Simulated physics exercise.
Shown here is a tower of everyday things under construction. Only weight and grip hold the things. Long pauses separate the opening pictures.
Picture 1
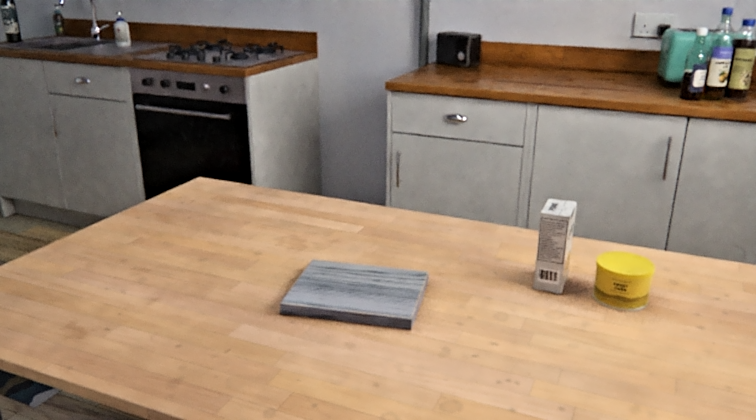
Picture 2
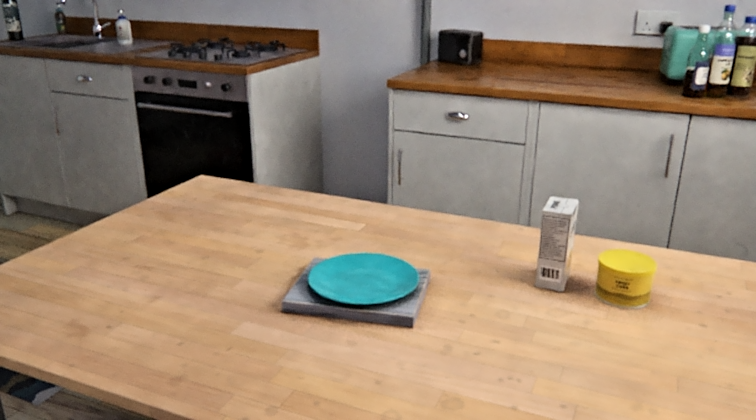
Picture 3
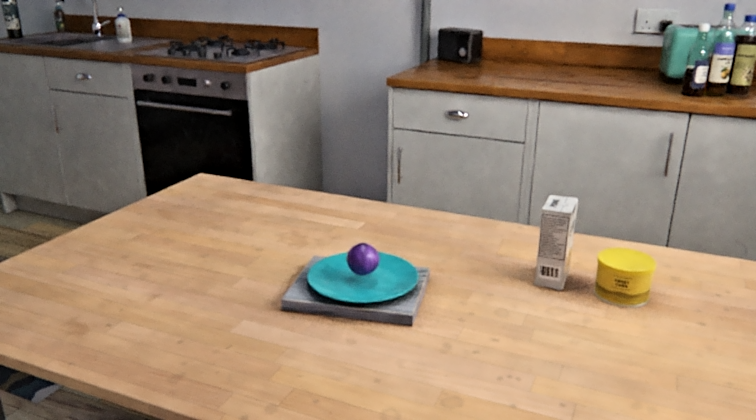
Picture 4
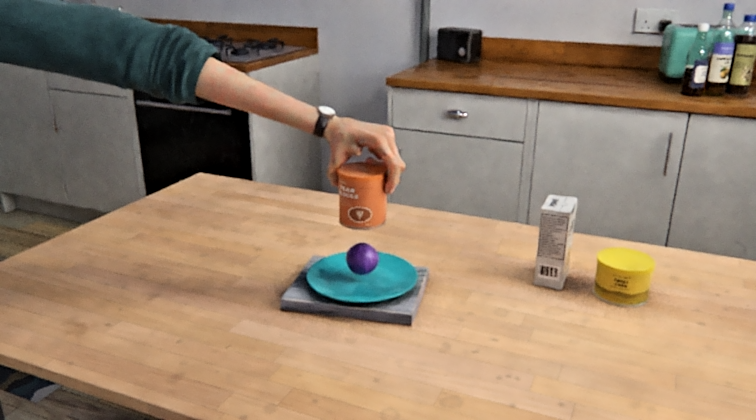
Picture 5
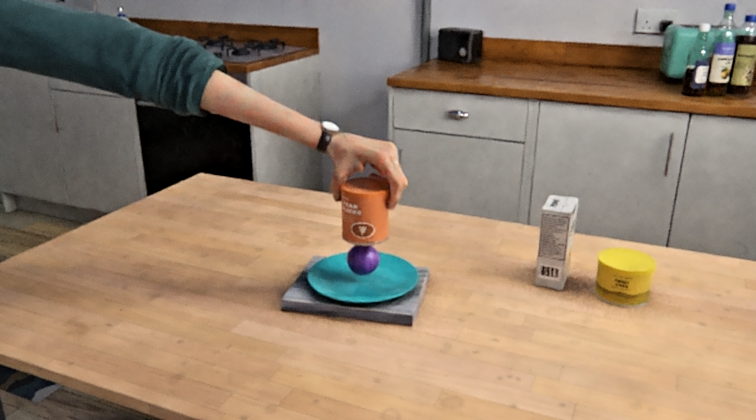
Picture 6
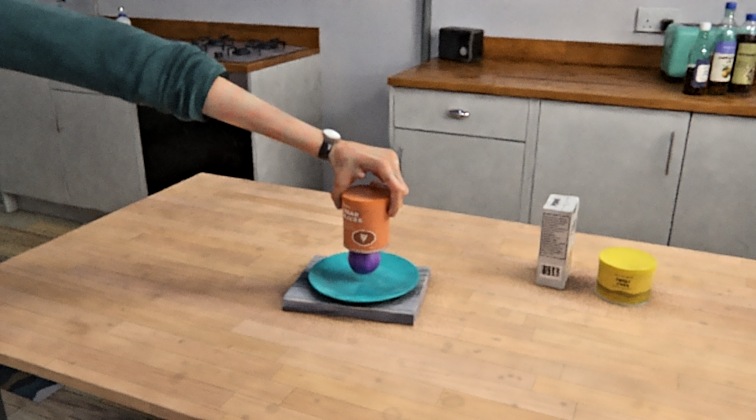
To begin with, a grey board lies on a wooden table, left of a white carton and a yellow tub. A turquoise plate appears on the board, then a purple onion on the plate. A hand reaches in from the left, holding an orange pot above the onion, and lowers it onto the onion.
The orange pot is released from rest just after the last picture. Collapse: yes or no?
Collapse: Yes.
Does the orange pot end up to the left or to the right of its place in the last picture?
That would be the viewer's right.
Then, 0.50 s on from there, orange pot now fallen.
Then, 0.70 s on from there, things are still on the move.
In the end, fallen, orange pot; the other 5 unmoved. At the end, from the last picture's camera, orange pot near (496, 296). The pile gives way.
